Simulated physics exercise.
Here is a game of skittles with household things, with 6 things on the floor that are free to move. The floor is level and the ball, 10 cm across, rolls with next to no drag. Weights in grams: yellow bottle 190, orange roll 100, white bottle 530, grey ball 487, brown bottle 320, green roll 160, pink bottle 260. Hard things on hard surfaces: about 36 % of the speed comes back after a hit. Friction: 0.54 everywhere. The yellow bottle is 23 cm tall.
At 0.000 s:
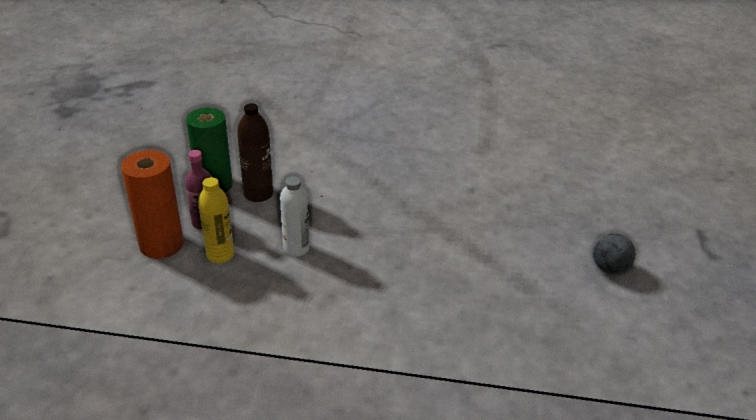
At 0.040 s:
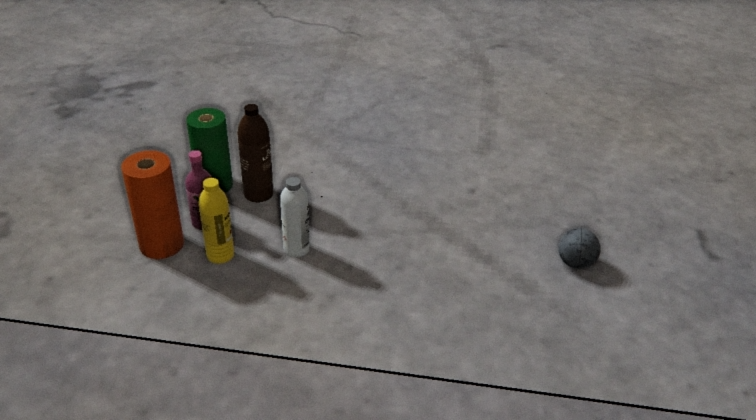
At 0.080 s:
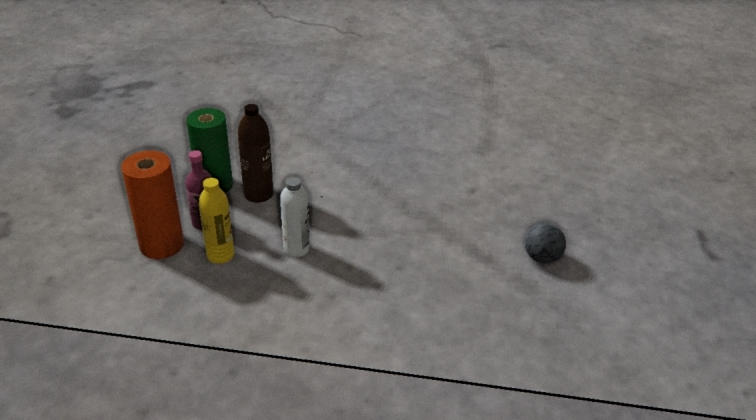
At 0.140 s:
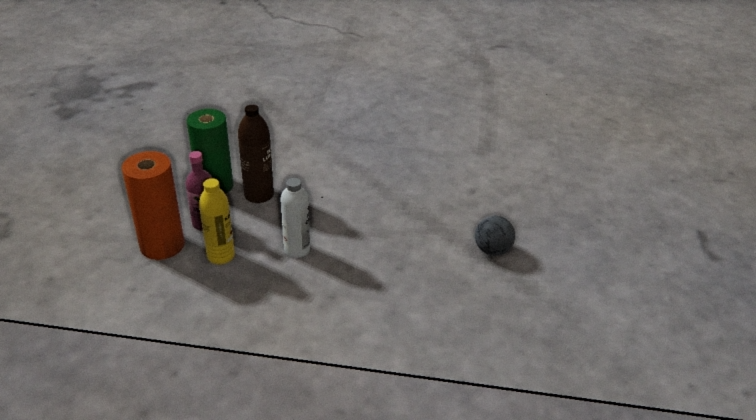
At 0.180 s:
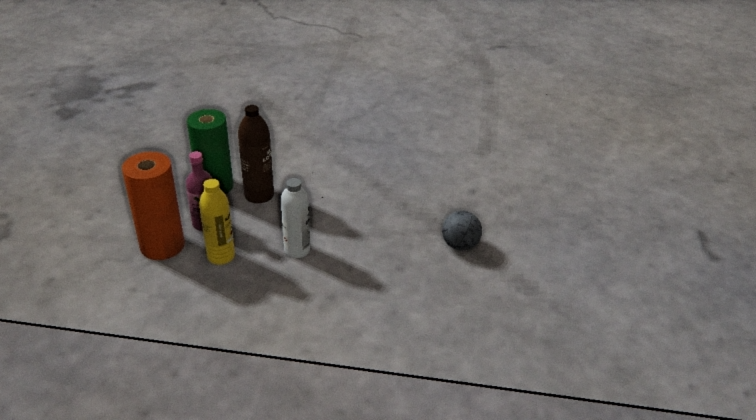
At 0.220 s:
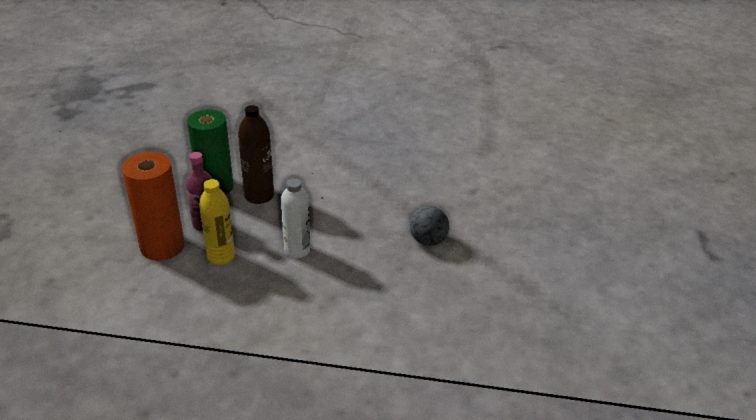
On a grey concrete floor, a dark grey ball rolled from the right toward the left, drawing nearer to a cluster of bottles and two upright rolls, which all stayed still.
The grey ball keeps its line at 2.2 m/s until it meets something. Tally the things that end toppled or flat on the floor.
In all, three or more.
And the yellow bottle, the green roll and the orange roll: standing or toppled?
The yellow bottle stays upright; the green roll is still upright; the orange roll tips over.
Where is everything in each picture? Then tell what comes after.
In the first frame, 0 cm rolled; grey ball (614, 254); yellow bottle (216, 220); orange roll (154, 205).
In the second frame, 9 cm rolled; grey ball (580, 249); green roll (211, 153).
In the third frame, 17 cm rolled; grey ball (545, 243); white bottle (295, 216).
In the fourth frame, 30 cm rolled; grey ball (495, 236); green roll (211, 153).
In the fifth frame, 39 cm rolled; grey ball (462, 231); white bottle (296, 218).
In the sixth frame, 47 cm rolled; grey ball (429, 226); yellow bottle (216, 221); orange roll (155, 207).
After 0.52 s, 104 cm rolled; grey ball near (222, 197); pink bottle leaning 6°; brown bottle leaning 3°.
After 0.72 s, 120 cm rolled; grey ball near (166, 188); orange roll leaning 20° near (126, 225); pink bottle leaning 53°; brown bottle leaning 40°.
After 0.92 s, 136 cm rolled; grey ball near (113, 179); orange roll leaning 53° near (108, 250); brown bottle on its side; pink bottle on its side.
After 1.22 s, 160 cm rolled; grey ball near (35, 166); orange roll on its side near (92, 293); brown bottle on its side; pink bottle on its side.
By the end (1.6 s), tipped over on the floor, orange roll, brown bottle and pink bottle; the other 3 in place, give or take 8 cm. Seen from the same camera at the end, yellow bottle near (216, 221), orange roll near (91, 293).
